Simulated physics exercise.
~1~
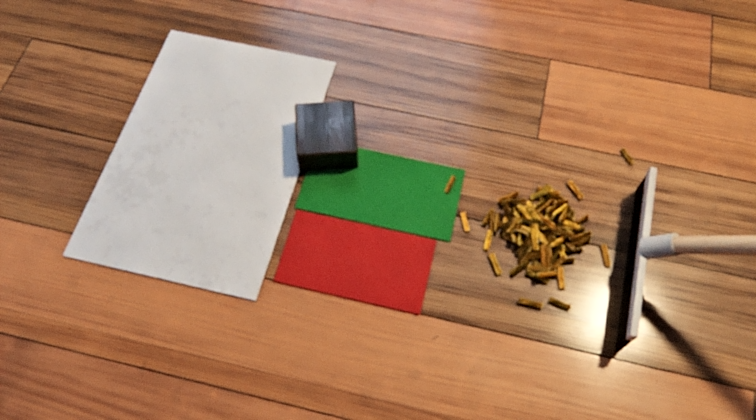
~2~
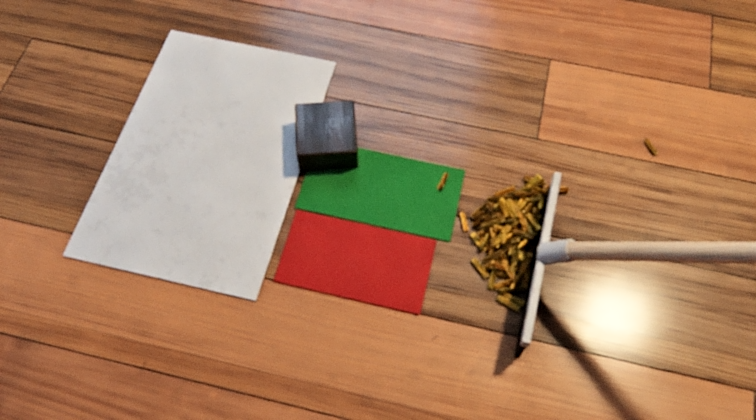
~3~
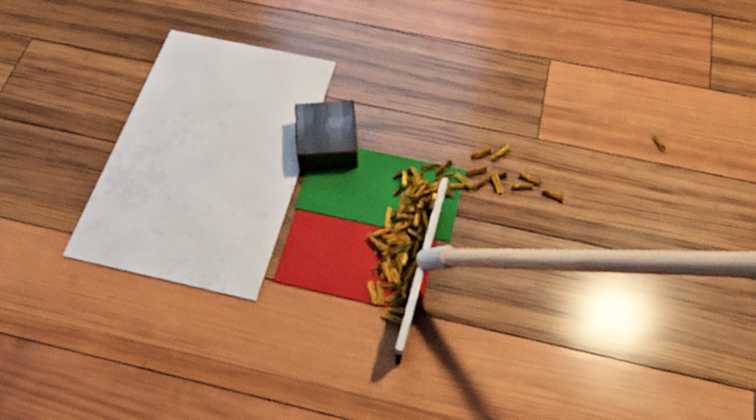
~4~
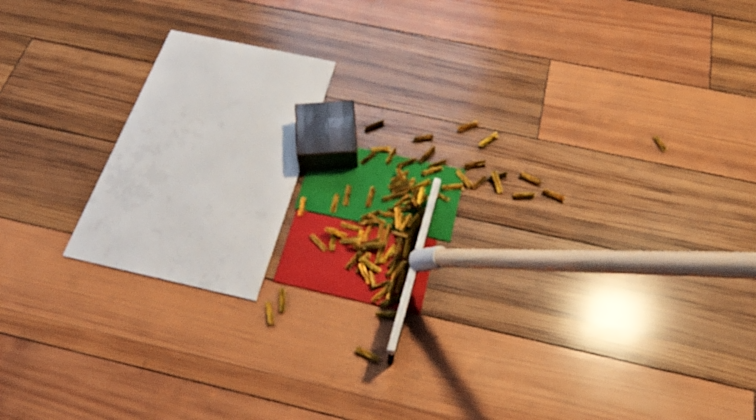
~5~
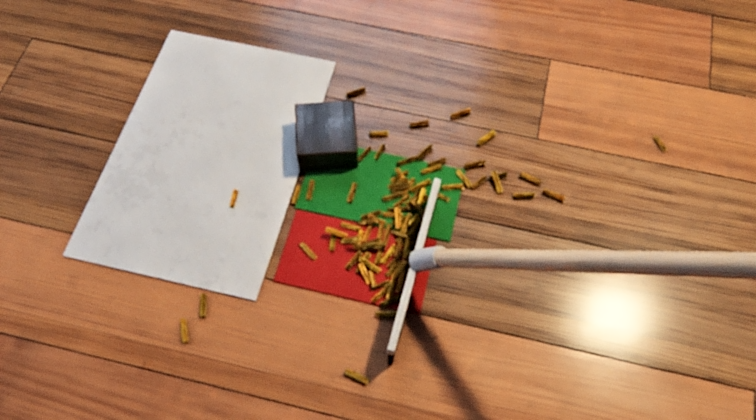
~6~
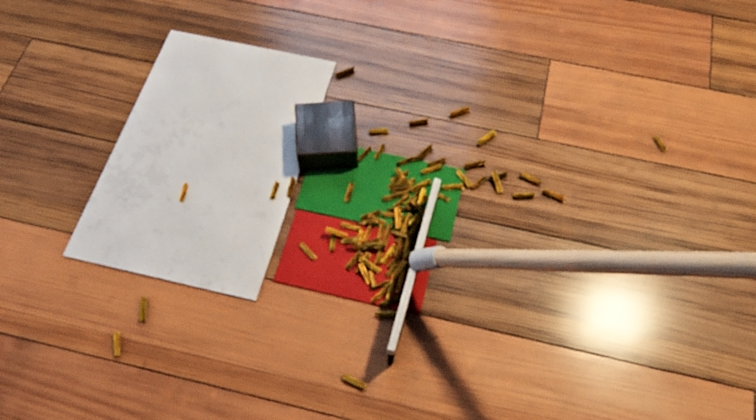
A squeegee pushed a pile of dry pasta pieces left across a wooden floor onto green and red mats, then stopped as some pieces scattered onward past a dark block, leaving most on the two coloured mats and a few on the white one.
